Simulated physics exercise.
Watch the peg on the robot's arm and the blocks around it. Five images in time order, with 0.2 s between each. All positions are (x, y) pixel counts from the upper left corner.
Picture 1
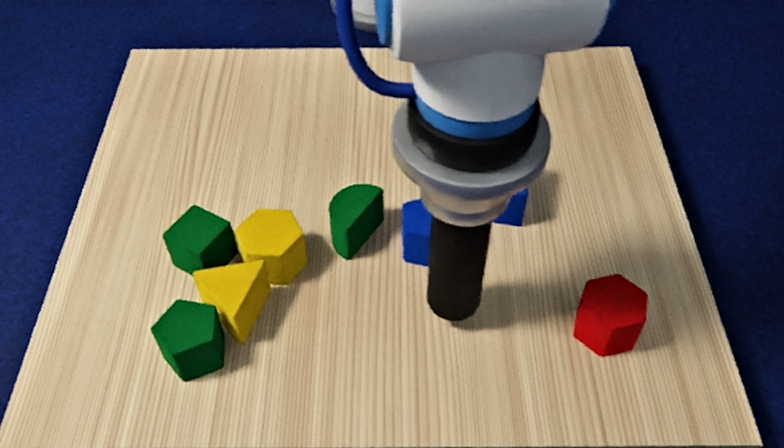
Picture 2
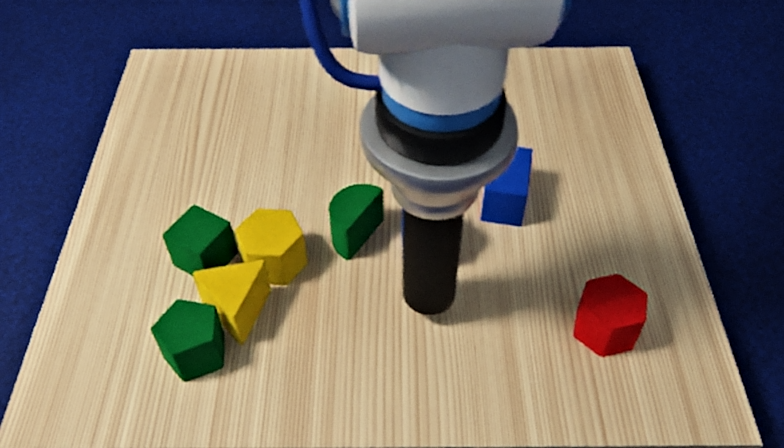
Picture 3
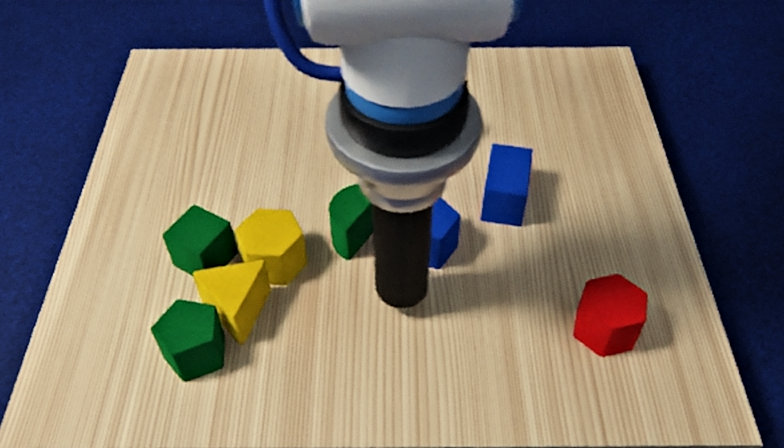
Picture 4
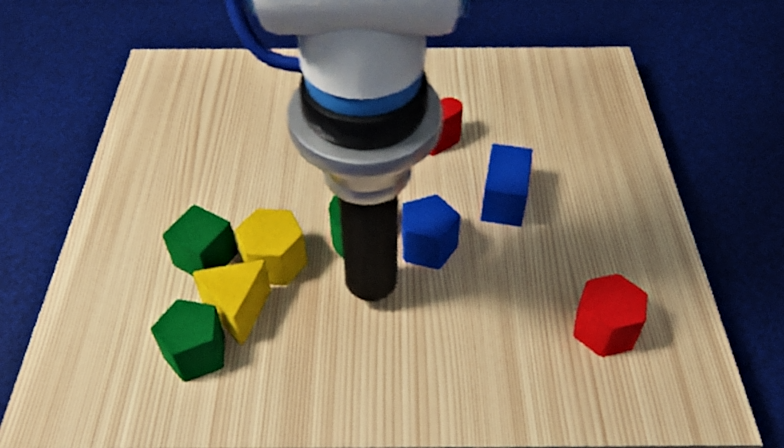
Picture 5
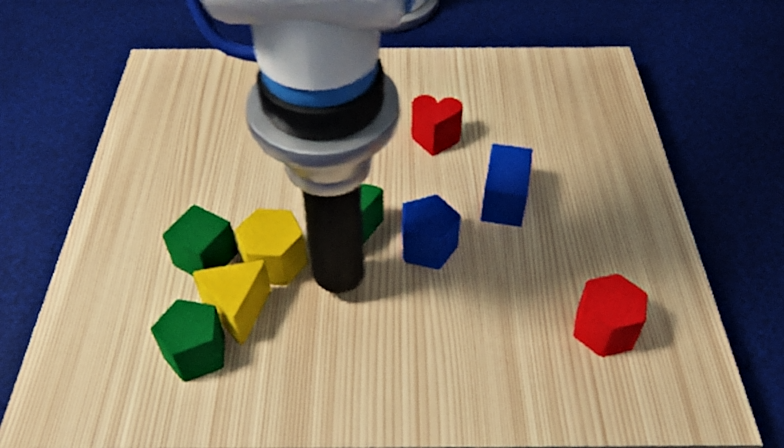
The clip opens with a robot arm holding a black peg upright over a wooden board scattered with green, yellow, blue and red blocks. The arm glides steadily left, uncovering the blue blocks and then a red heart-shaped one behind it, while passing before a green half-round block and pushing nothing.
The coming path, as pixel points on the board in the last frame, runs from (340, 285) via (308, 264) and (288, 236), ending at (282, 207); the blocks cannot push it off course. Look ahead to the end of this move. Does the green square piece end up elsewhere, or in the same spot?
It is shoved along.
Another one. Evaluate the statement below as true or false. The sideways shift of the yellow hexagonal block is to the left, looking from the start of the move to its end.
True
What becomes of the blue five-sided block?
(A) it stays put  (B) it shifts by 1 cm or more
Answer: A.
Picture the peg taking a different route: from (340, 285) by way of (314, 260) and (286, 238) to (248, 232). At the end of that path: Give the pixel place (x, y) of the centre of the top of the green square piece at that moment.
It will likely be found at (134, 233).
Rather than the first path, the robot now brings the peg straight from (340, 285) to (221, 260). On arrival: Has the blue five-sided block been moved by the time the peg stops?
My answer is no.
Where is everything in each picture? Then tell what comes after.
The first frame shows peg's lower end at (453, 301); green square piece at (196, 228); yellow hexagonal block at (269, 231); green half-round block at (352, 202); blue five-sided block partly hidden.
The second frame shows peg at (429, 295); blocks still.
The third frame shows peg at (401, 288); blocks still.
The fourth frame shows peg at (371, 281); blocks still.
The fifth frame shows peg at (339, 274); green square piece at (196, 228); yellow hexagonal block at (269, 231); green half-round block partly hidden; blue five-sided block at (429, 215).
The first path, step by step. One third of the way, peg at (306, 252); green square piece at (188, 226); yellow hexagonal block at (249, 223), turned 15° anticlockwise.
Two thirds of the way, peg at (286, 224); green square piece at (170, 226), turned 35° anticlockwise; yellow hexagonal block at (227, 206), turned 40° anticlockwise.
At the end, peg at (280, 195); green square piece at (168, 226), turned 40° anticlockwise; yellow hexagonal block at (224, 202), turned 45° anticlockwise; green half-round block still; blue five-sided block still.
